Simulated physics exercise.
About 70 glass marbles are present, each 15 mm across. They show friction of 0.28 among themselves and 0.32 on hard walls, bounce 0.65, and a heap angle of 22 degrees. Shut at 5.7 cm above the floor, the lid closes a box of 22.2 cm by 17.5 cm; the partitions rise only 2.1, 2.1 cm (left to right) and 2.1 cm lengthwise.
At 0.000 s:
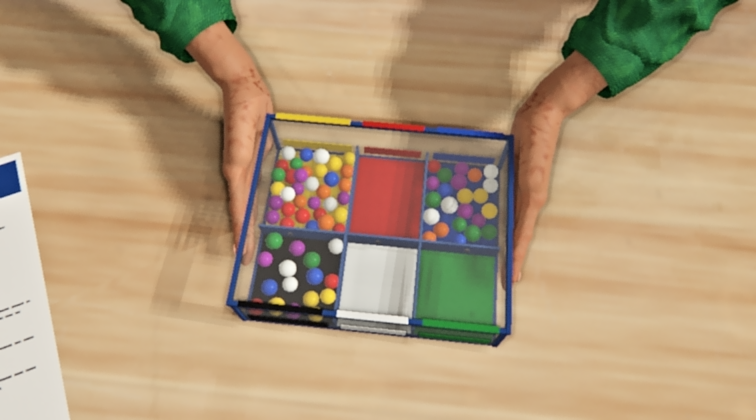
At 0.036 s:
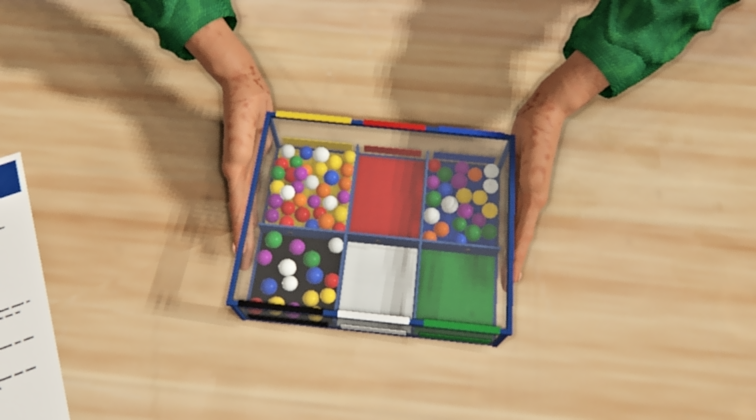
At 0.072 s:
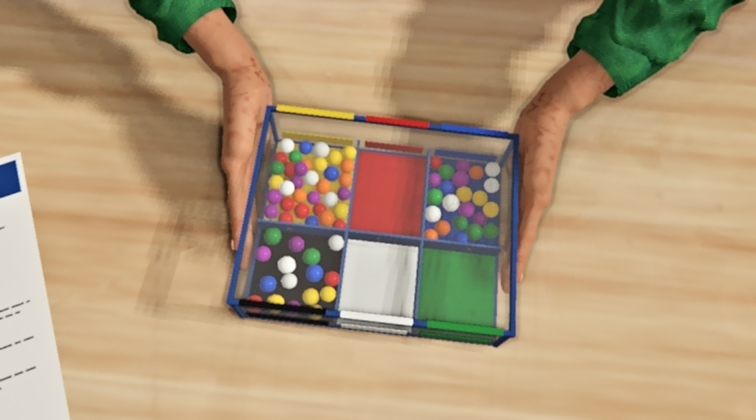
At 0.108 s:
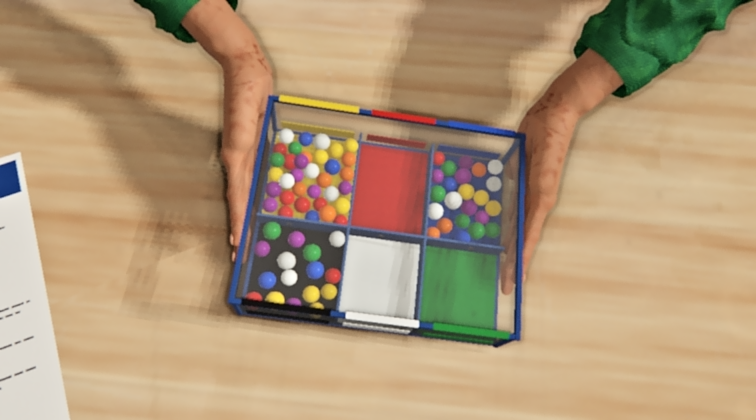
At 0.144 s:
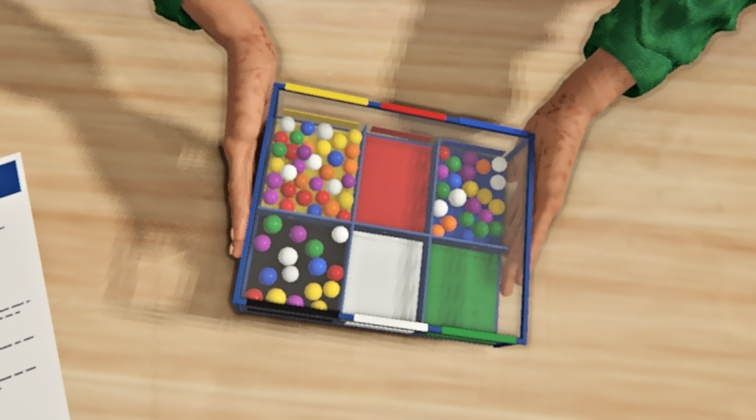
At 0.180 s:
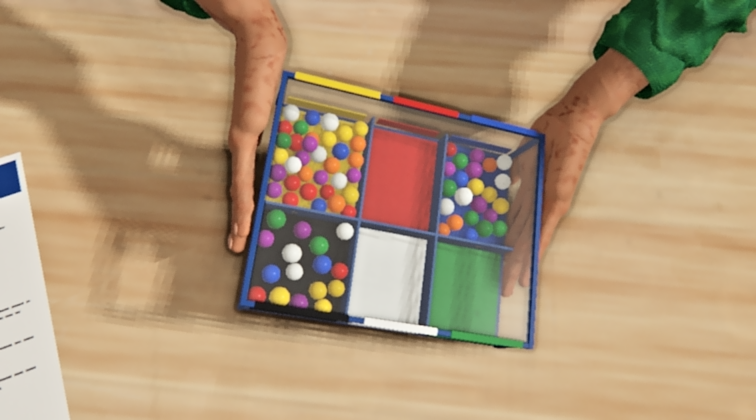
At the start, two hands in green sleeves hold a clear-lidded box of six coloured compartments, with small multicoloured balls in the yellow, blue and black ones, nearly level on a wooden surface. The box then tilts gradually, and more steeply by the end, its right front corner lowest.
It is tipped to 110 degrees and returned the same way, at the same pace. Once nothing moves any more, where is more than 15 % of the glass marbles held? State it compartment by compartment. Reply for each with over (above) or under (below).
Red - under, blue - over, green - over, yellow - under, white - under, black - under.
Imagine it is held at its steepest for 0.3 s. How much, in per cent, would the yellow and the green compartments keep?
That would leave yellow with 0 percent and green with 75 percent.
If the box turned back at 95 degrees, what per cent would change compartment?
It would come to about 80 per cent.
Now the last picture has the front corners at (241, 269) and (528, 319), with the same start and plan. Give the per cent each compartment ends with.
Result - red: 10 %; blue: 80 %; green: 5 %; yellow: 0 %; white: 0 %; black: 0 %.
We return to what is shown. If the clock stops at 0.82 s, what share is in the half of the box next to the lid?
90 %.
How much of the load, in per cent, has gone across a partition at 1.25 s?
Share: Approx. 85 %.
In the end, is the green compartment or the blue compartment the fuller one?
The green one has more.
Then, at 0.82 s, tilt 110 degrees; red 15 %, blue 25 %, green 10 %, yellow 15 %, white 10 %, black 20 %.
After 1.25 s, tilt 48 degrees; blue 20 %, green 75 %, white 5 %.
After 1.76 s, tilt 0 degrees; blue 25 %, green 75 %, white 5 %.
In the end, at 2.6 s, red 0 %, blue 25 %, green 75 %, yellow 0 %, white 5 %, black 0 %.
